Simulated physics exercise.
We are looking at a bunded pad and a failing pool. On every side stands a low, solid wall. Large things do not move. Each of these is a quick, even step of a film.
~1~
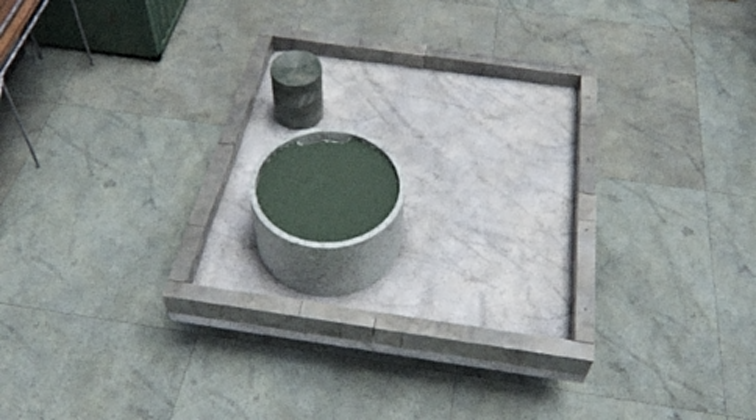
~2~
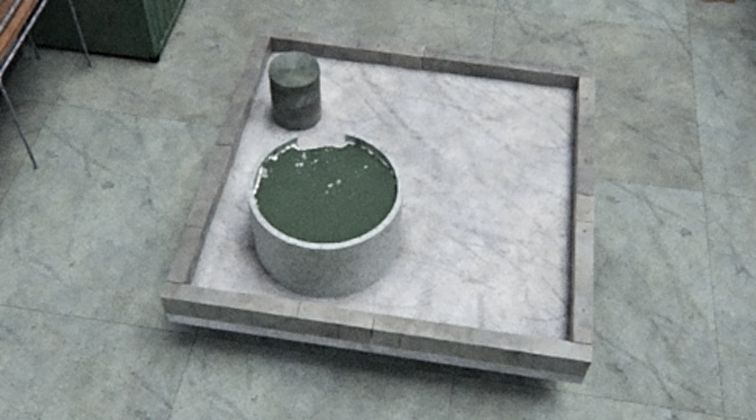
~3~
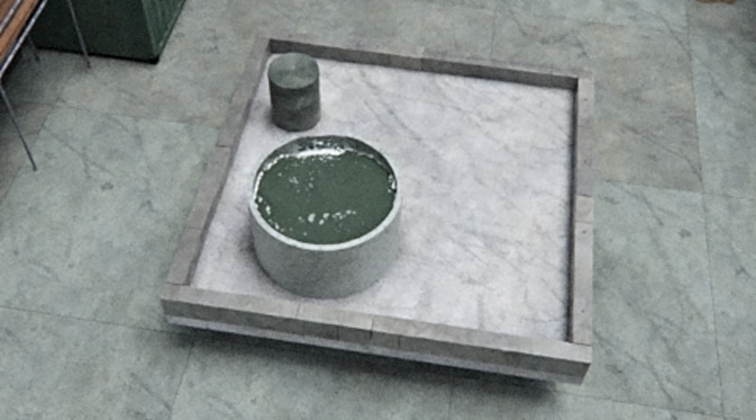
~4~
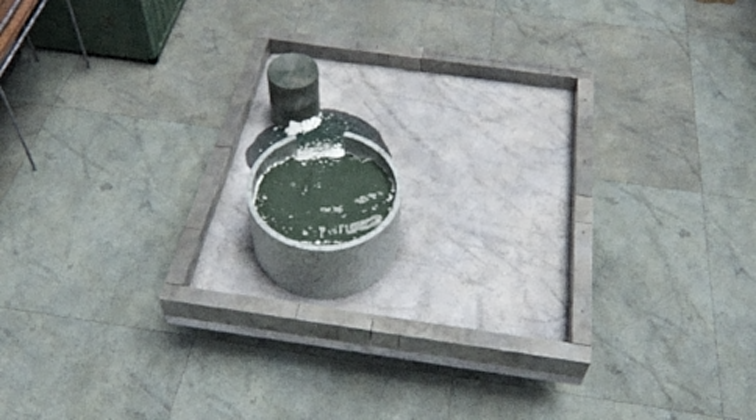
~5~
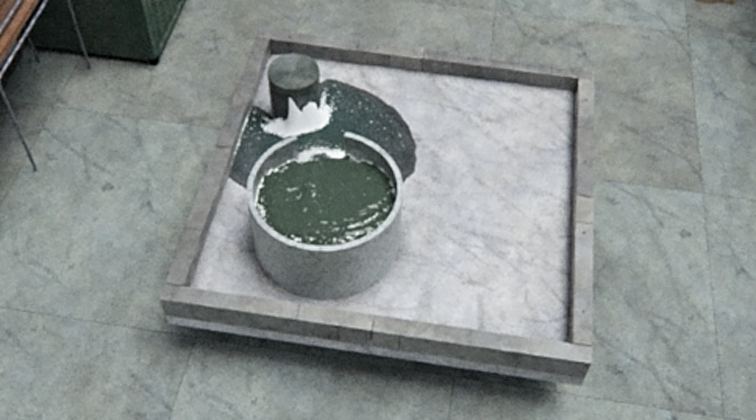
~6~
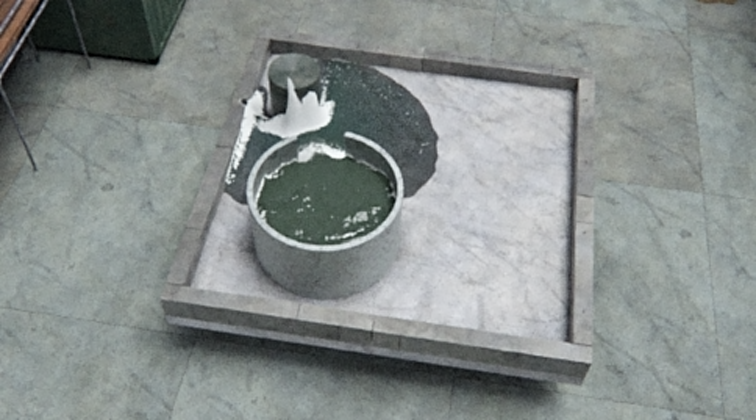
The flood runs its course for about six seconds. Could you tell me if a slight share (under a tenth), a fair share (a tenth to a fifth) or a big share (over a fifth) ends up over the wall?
The loss stays short of a tenth.
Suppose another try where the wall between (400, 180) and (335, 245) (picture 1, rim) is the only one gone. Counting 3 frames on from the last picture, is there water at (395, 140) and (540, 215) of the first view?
Going through them one by one, I'd say spared, then drenched.
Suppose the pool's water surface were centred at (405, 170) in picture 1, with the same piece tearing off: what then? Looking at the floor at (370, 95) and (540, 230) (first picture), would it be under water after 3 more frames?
In the order asked: Soaked and untouched.
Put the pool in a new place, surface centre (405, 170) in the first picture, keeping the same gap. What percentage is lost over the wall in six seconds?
Near 8 in a hundred.
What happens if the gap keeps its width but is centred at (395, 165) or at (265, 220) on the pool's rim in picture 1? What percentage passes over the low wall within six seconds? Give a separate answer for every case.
Case one: 4 percent; case two: 32 percent.
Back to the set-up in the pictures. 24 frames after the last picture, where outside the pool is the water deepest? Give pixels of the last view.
I'd point to about (574, 93).
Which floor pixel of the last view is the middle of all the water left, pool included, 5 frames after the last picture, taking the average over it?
Point: (327, 185).
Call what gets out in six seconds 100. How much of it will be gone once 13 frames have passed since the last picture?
Near 75 %.
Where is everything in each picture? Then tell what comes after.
In the first frame, still water in the pool at (328, 188).
In the second frame, water pours out on the pool's far side and has run to a hidden place.
In the third frame, water pours out on the pool's far side and has run to a hidden place.
In the fourth frame, water pours out on the pool's far side and has run to (323, 113).
In the fifth frame, the front is at (328, 84), out from the gap on the pool's far side.
In the sixth frame, water pours out on the pool's far side and has run to (323, 62).
A moment on, water covers 35 % of the floor; the low wall has let 0 % over.
Next, water covers 40 % of the floor; the low wall has let 0 % over.
Then, water covers 45 % of the floor; the low wall has let 3 % over.
Later, water covers 70 % of the floor; the low wall has let 4 % over.
In the end, water covers 85 % of the floor; the low wall has let 5 % over.
